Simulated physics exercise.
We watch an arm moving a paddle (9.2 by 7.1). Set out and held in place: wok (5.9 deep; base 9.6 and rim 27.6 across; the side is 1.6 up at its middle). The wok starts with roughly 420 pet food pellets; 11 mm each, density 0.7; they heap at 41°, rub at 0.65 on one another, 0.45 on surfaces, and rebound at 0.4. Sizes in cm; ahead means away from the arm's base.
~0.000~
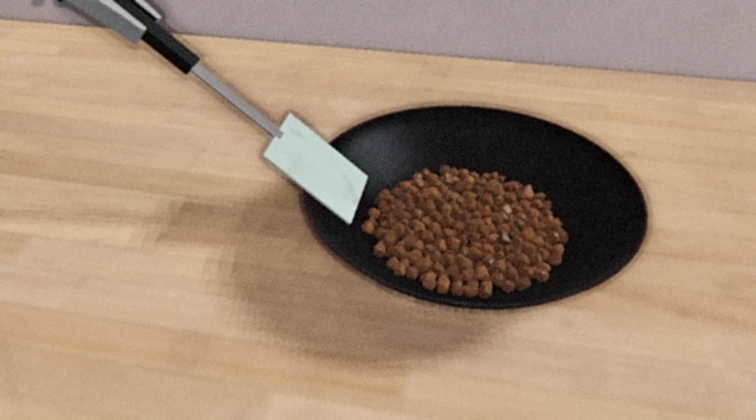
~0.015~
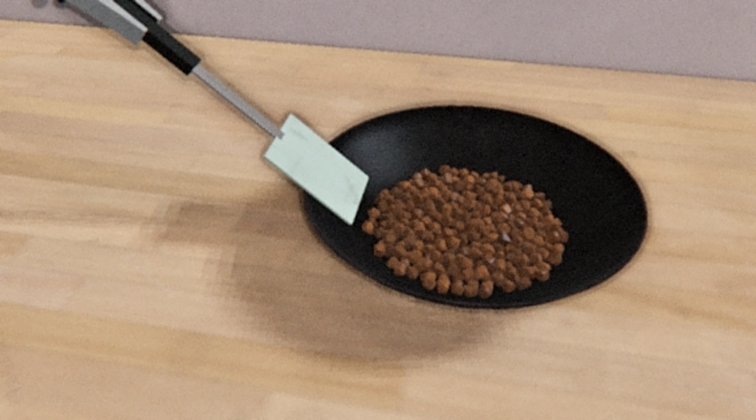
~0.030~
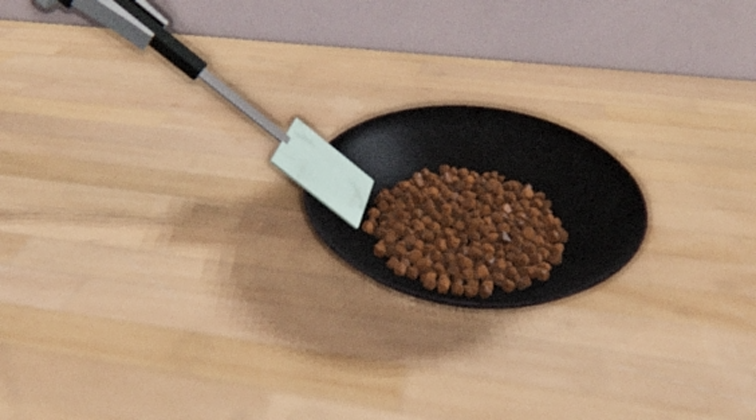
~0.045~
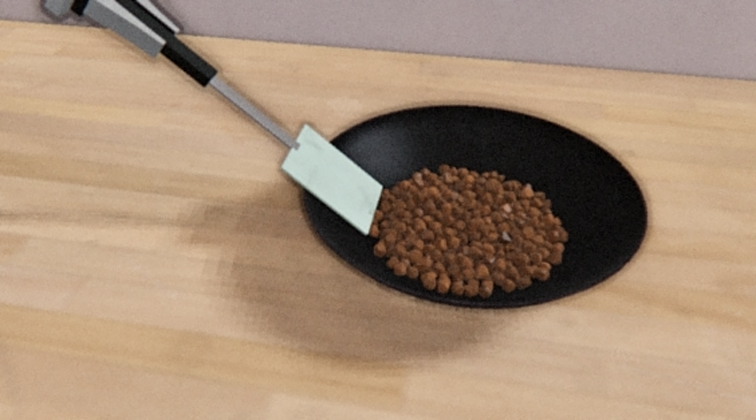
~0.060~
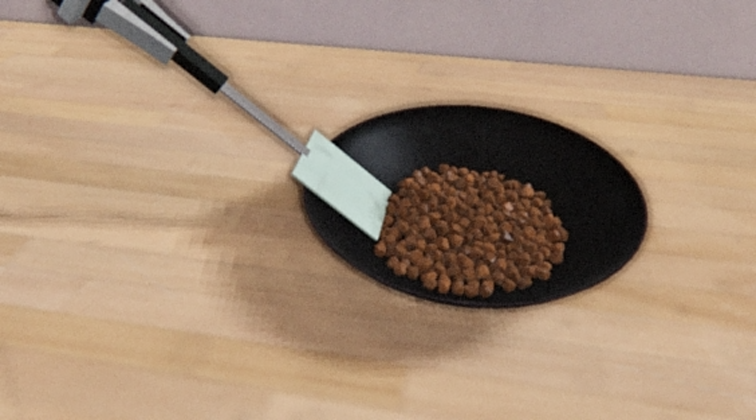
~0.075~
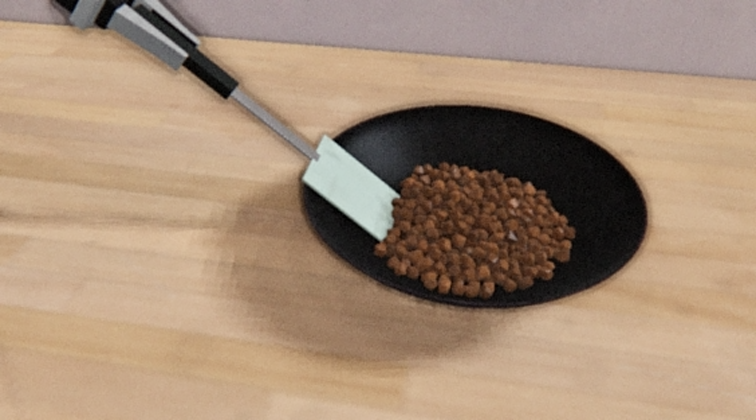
The clip shows a robotic arm holding a pale, flat paddle at the left side of a black wok of brown pellets on a wooden surface; the paddle slides slowly rightward and slightly down, nudging the nearest pellets a little.
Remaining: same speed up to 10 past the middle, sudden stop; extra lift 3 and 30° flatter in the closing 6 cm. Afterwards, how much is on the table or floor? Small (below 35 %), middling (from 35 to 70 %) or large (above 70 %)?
A small share, below 35 %, ends on the table or floor.
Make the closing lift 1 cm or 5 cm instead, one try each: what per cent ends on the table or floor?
Some 25 and 15 per cent.
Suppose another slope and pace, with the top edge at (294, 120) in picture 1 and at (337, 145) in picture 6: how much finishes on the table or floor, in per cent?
About 25 per cent.
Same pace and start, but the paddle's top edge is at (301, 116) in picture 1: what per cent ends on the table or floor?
Some 20 per cent.
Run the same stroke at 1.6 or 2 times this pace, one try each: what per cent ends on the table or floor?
About 40 and 40 per cent.
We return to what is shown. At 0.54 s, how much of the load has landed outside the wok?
Some 25 per cent.
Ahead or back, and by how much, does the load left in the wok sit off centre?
Roughly 4.0 cm ahead.
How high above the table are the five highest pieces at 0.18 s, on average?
Some 5 cm.
By 0.18 s, sloping 40°, highest piece 5 above the table; 418 in the wok.
By 0.29 s, sloping 31°, highest piece 8 above the table; 415 in the wok, 3 on the blade or in flight.
By 0.54 s, sloping 10°, highest piece 8 above the table; 305 in the wok, 100 on the table or floor, 13 on the blade or in flight.
By 1.59 s, sloping 10°, highest piece 5 above the table; 304 in the wok, 114 on the table or floor.
Final count, 304 in the wok, 114 on the table or floor. That is 27 % on the table or floor.
